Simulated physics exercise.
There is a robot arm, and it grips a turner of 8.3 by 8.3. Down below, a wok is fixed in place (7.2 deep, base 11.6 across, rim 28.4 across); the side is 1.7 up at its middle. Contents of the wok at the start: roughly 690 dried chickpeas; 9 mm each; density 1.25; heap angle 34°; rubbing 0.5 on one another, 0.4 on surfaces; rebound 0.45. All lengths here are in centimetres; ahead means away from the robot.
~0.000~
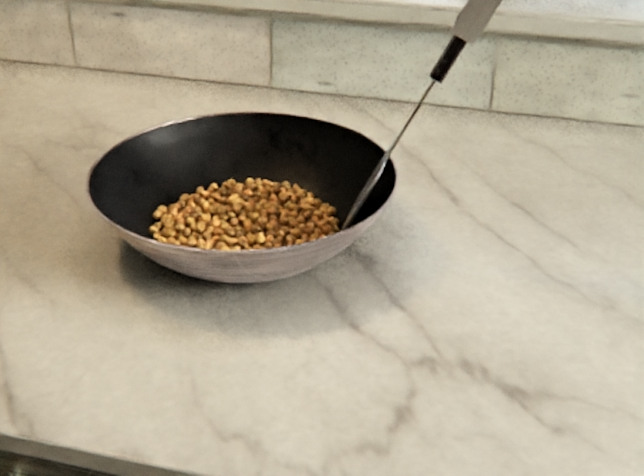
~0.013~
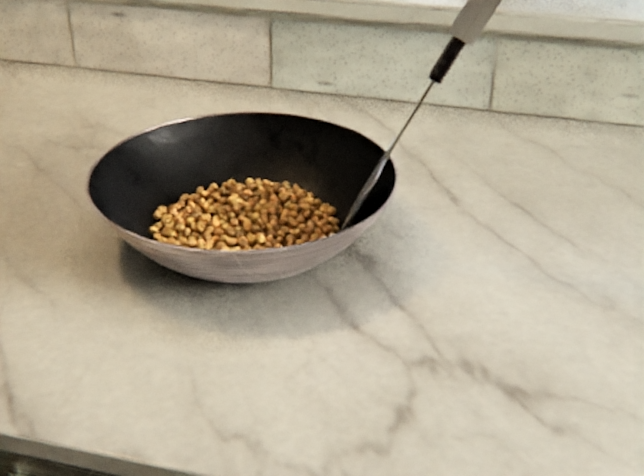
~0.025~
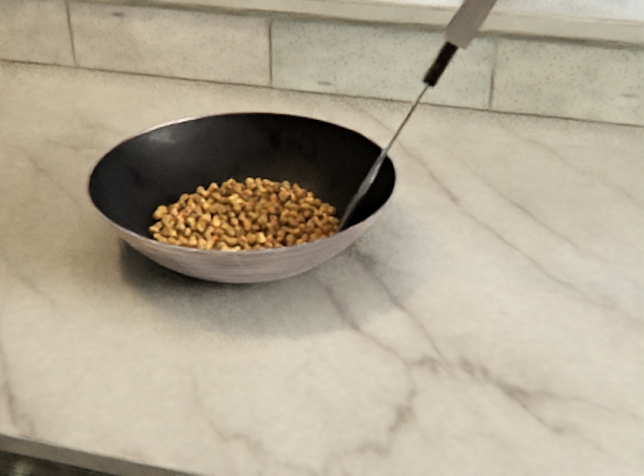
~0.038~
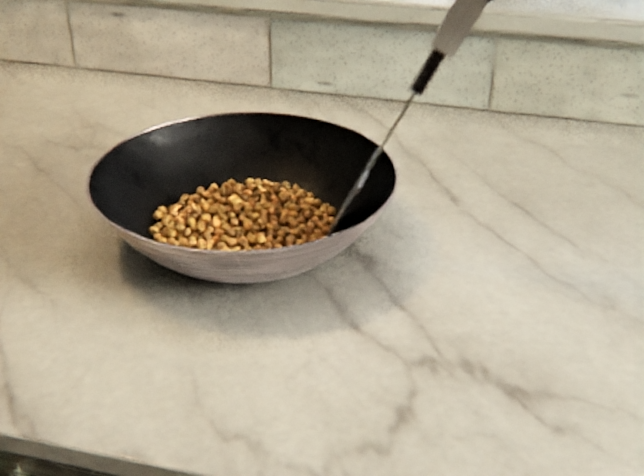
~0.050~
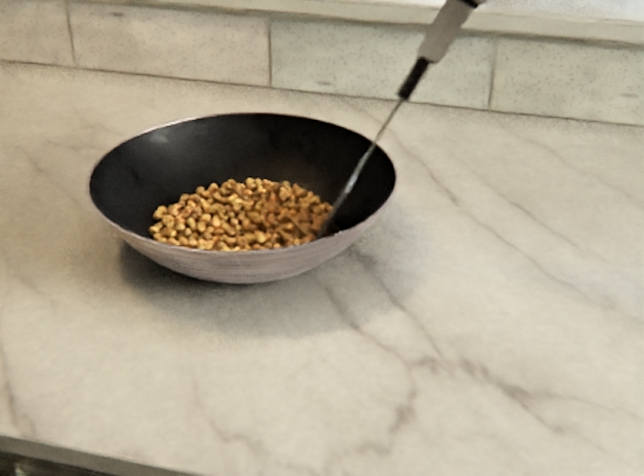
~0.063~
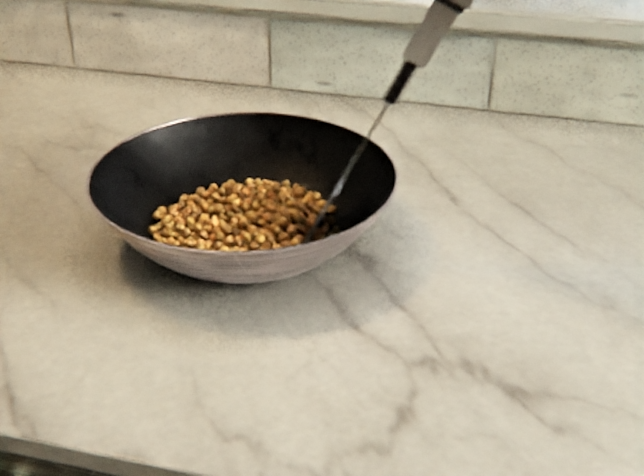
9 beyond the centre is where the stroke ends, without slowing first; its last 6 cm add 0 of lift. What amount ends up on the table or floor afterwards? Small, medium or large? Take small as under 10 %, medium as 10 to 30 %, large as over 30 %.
Medium, so between 10 and 30 %.
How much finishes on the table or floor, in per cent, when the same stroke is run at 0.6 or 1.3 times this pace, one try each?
Around 0 per cent and around 30 per cent.
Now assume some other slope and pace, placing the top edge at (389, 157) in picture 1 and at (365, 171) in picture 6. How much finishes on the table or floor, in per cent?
It works out to about 5 %, more or less.
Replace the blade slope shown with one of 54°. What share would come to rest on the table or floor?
Near 10 %.
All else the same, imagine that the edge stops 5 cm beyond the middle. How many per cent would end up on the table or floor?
With that change, I'd expect about 0 per cent.
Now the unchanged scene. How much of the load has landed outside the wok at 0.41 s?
About 5 per cent.
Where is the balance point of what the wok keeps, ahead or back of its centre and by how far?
Forward offset: Roughly 4.5 cm.
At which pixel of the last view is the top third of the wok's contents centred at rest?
(151, 188).
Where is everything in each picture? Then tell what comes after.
In the first picture, the turner top edge at (388, 156), sloping 64°; upper third of the load around (249, 222), from x 155 to 335, top at y 180; 686 in the wok.
In the second picture, the turner top edge at (387, 157), sloping 64°; upper third of the load around (249, 222), from x 155 to 335, top at y 180.
In the third picture, the turner top edge at (381, 160), sloping 64°; upper third of the load around (249, 222), from x 155 to 335, top at y 180.
In the fourth picture, the turner top edge at (370, 166), sloping 64°; upper third of the load around (249, 222), from x 155 to 335, top at y 180.
In the fifth picture, the turner top edge at (358, 171), sloping 64°; upper third of the load around (250, 220), from x 155 to 335, top at y 180.
In the sixth picture, the turner top edge at (346, 174), sloping 64°; upper third of the load around (253, 219), from x 155 to 335, top at y 180; 686 in the wok.
After 0.12 s, sloping 64°, highest piece 9 above the table; 686 in the wok.
After 0.18 s, sloping 64°, highest piece 10 above the table; 686 in the wok.
After 0.41 s, sloping 64°, highest piece 9 above the table; 586 in the wok, 37 on the table or floor, 63 on the blade or in flight.
After 1.46 s, sloping 64°, highest piece 7 above the table; 586 in the wok, 100 on the table or floor.
In the end, 586 in the wok, 100 on the table or floor. That is 15 % on the table or floor.
